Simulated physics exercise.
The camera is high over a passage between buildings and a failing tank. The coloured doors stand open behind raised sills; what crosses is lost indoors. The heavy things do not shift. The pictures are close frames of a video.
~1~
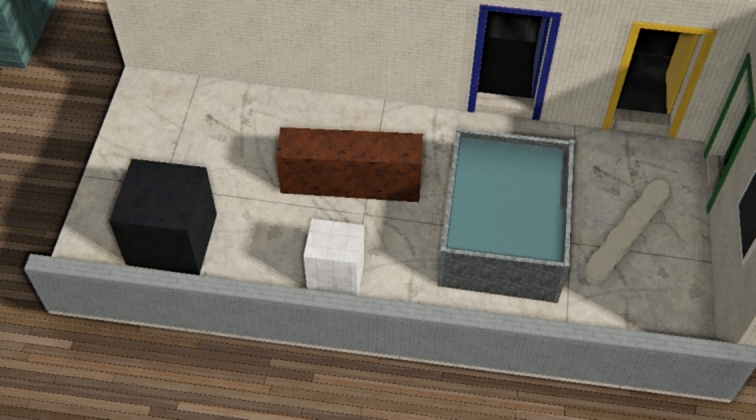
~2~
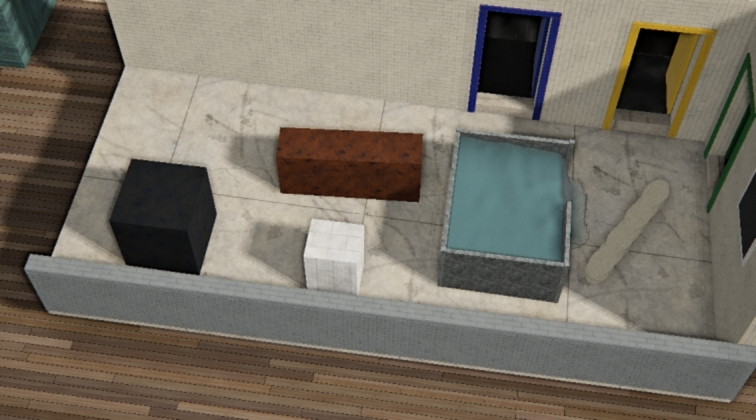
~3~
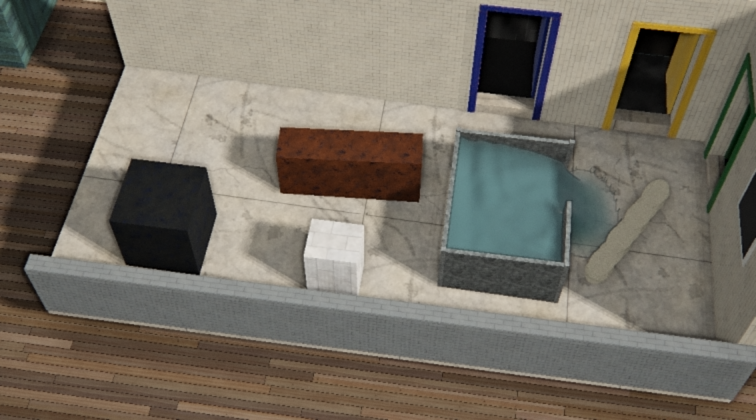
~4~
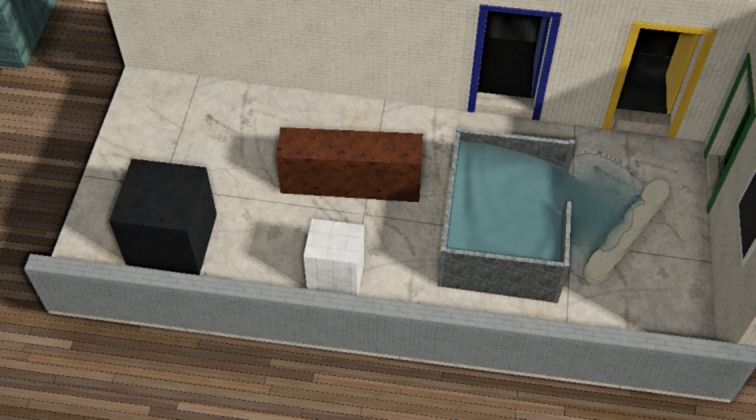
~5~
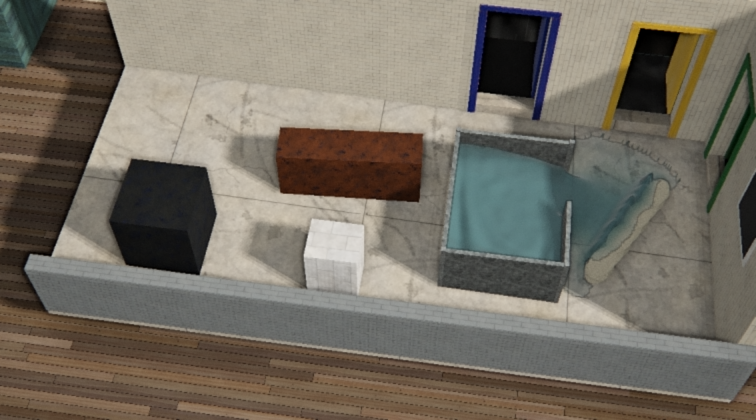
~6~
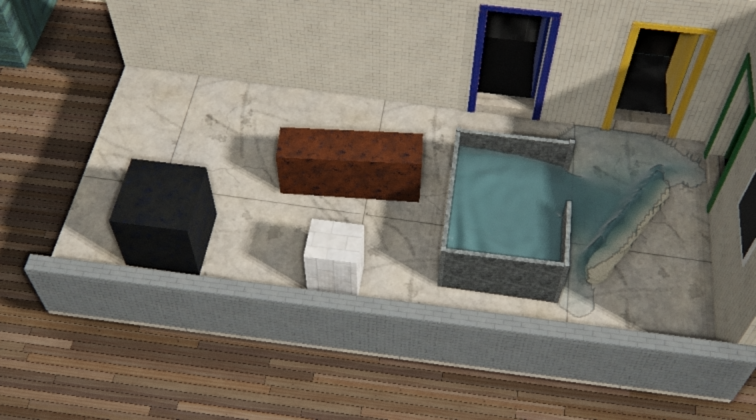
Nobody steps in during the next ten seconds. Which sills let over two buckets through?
One by one: The green door floods; the blue door holds within the limit; the yellow door floods.
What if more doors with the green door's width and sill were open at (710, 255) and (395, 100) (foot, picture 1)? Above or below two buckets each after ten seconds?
In that order: Lets more in, takes less.
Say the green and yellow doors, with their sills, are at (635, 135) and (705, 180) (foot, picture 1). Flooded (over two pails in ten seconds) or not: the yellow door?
One by one: The yellow one passes that mark.
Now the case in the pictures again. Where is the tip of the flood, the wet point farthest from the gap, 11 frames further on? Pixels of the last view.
I would point to (706, 371).
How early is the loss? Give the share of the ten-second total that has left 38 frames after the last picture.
About 90 per cent.
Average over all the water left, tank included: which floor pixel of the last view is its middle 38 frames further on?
Around (559, 234).
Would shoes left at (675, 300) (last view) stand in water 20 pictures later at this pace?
Verdict: Under water.
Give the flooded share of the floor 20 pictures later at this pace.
Roughly 40 per cent.
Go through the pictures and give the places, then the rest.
In the first frame, the tank at (509, 198) is whole and still.
In the second frame, the front is at (574, 244), out from the gap at (561, 199).
In the third frame, the front is at (599, 251), out from the gap at (561, 200).
In the fourth frame, the front is at (641, 190), out from the gap at (561, 201).
In the fifth frame, the front is at (669, 178), out from the gap at (561, 200).
In the sixth frame, the front is at (696, 169), out from the gap at (561, 200).
A moment on, water covers 25 % of the floor; the green door over two buckets in, the blue door not reached, the yellow door over two buckets in.
Next, water covers 30 % of the floor; the green door far over two buckets in, the blue door not reached, the yellow door far over two buckets in.
Then, water covers 40 % of the floor; the green door far over two buckets in, the blue door wet at the sill, nothing in, the yellow door far over two buckets in.
Later, water covers 60 % of the floor; the green door far over two buckets in, the blue door wet at the sill, nothing in, the yellow door far over two buckets in.
In the end, water covers 80 % of the floor; the green door far over two buckets in, the blue door wet at the sill, nothing in, the yellow door far over two buckets in.
